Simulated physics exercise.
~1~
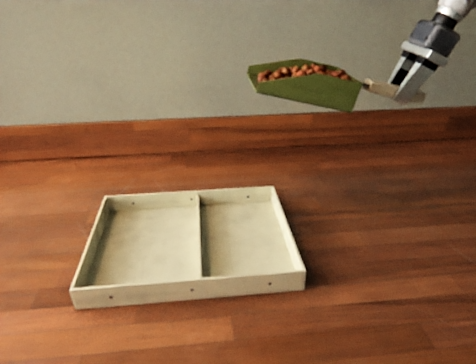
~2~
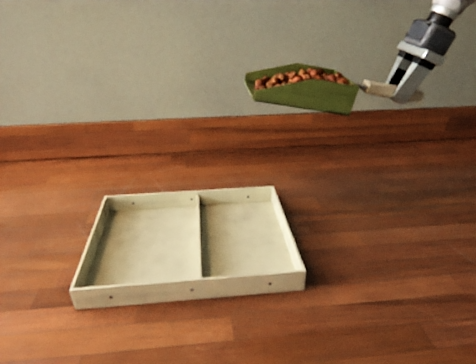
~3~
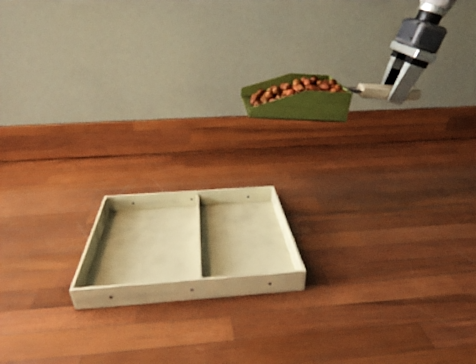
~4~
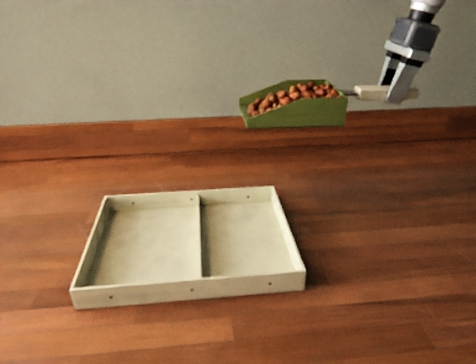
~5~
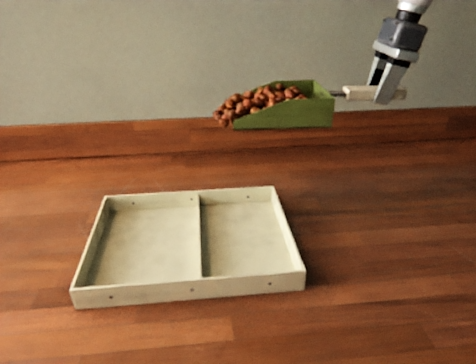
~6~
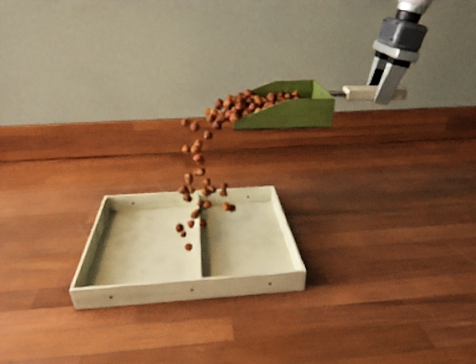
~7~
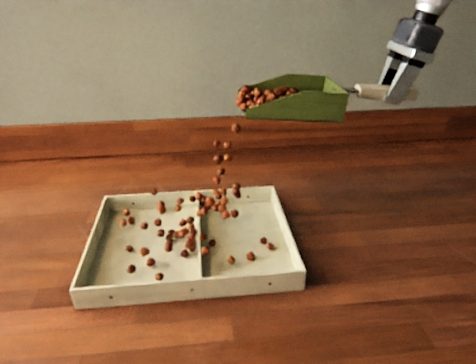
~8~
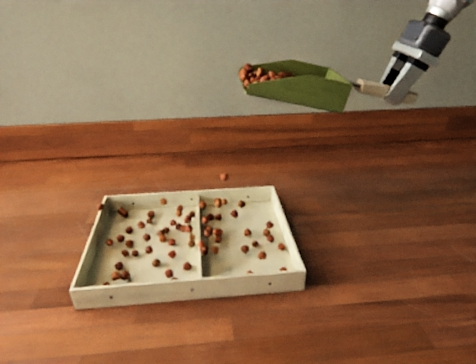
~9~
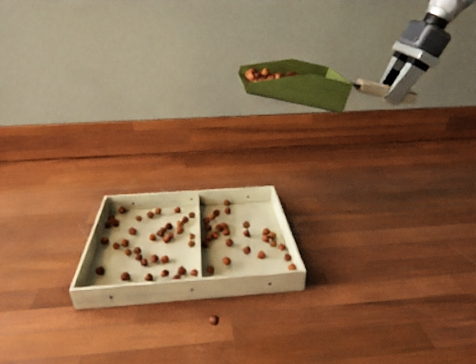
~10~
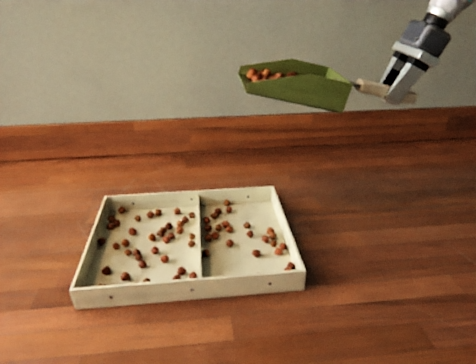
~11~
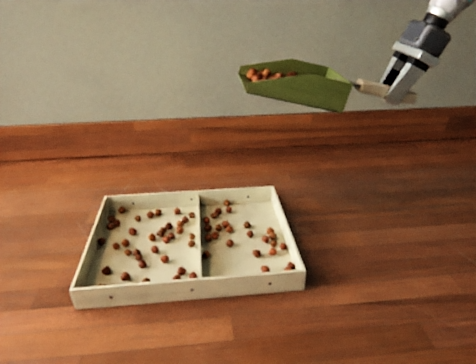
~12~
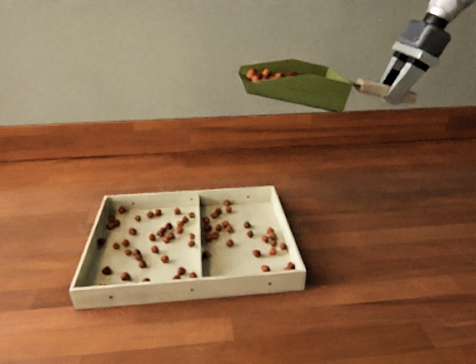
A robot arm tips a green scoop, spilling some hazelnuts across both tray sections below.
